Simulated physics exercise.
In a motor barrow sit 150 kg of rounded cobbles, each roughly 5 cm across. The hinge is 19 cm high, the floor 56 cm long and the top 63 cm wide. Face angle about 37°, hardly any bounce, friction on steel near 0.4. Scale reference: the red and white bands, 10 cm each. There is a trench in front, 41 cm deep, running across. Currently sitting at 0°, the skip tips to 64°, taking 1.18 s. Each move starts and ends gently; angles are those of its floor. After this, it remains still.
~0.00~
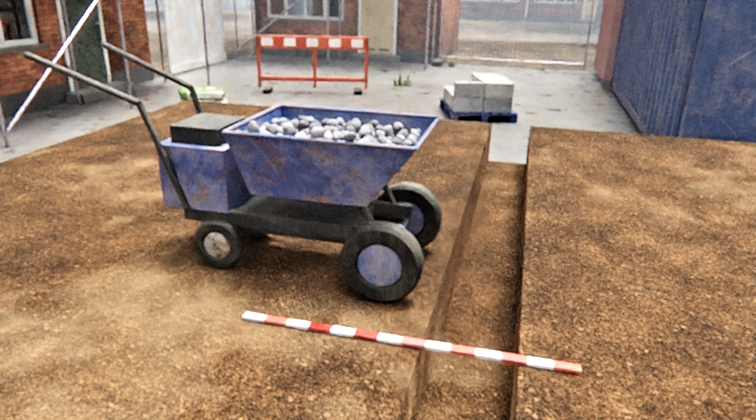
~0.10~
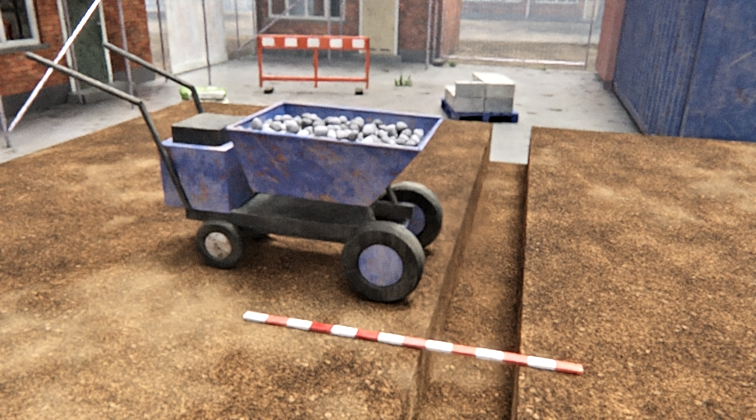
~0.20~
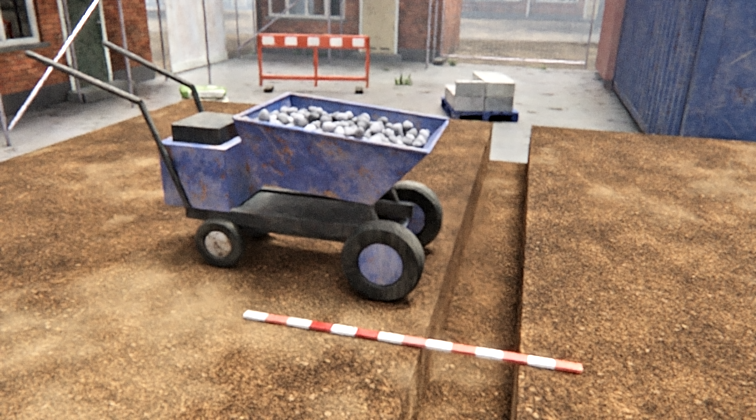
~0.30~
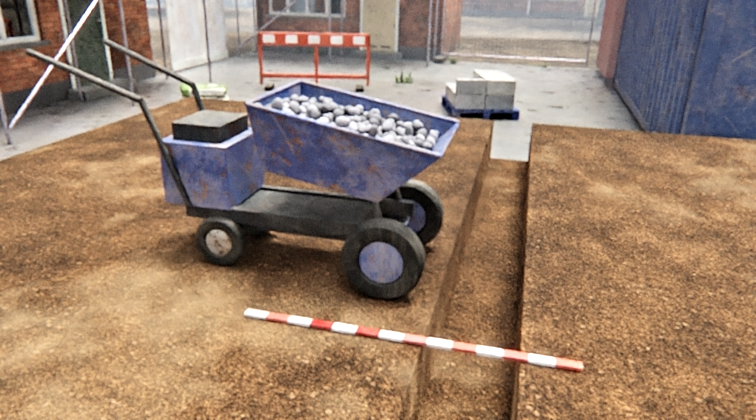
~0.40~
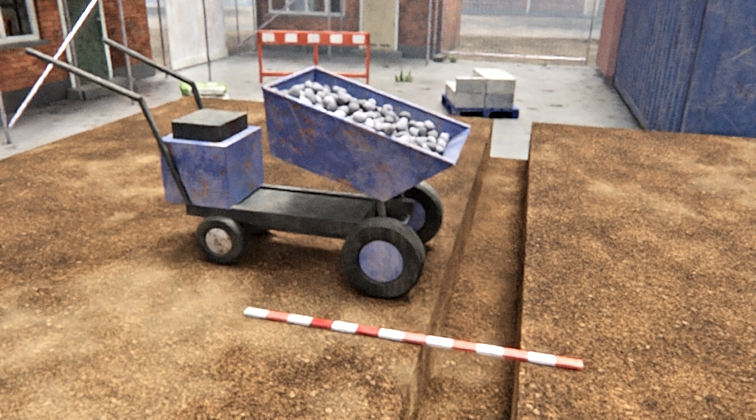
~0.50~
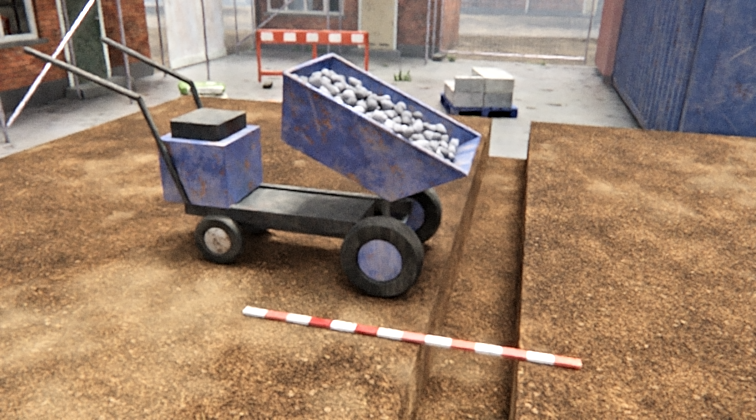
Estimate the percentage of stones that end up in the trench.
Roughly 30 per cent.
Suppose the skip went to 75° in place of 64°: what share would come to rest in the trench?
It would be near 25 per cent.
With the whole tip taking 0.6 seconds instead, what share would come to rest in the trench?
It would come to roughly 20 per cent.
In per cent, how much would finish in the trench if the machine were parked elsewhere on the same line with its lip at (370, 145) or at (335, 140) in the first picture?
It'd be around 65 per cent and after that around 85 per cent.
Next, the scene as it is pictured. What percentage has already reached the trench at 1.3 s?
0 per cent, give or take.
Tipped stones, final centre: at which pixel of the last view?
Around (554, 285).
After 0.9 s the floor is at 54°; 100 % in the skip; the foremost stones are at (501, 205).
After 1.3 s the floor is at 64°; 73 % in the skip, 2 % in the trench, 25 % past the trench; the foremost stones are at (600, 291).
After 1.6 s the floor is at 64°; 41 % in the skip, 4 % in the trench, 54 % past the trench; the foremost stones are at (724, 321).
After 3.6 s the floor is at 64°; 9 % in the skip, 30 % in the trench, 60 % past the trench; the foremost stones are past the picture's edge.
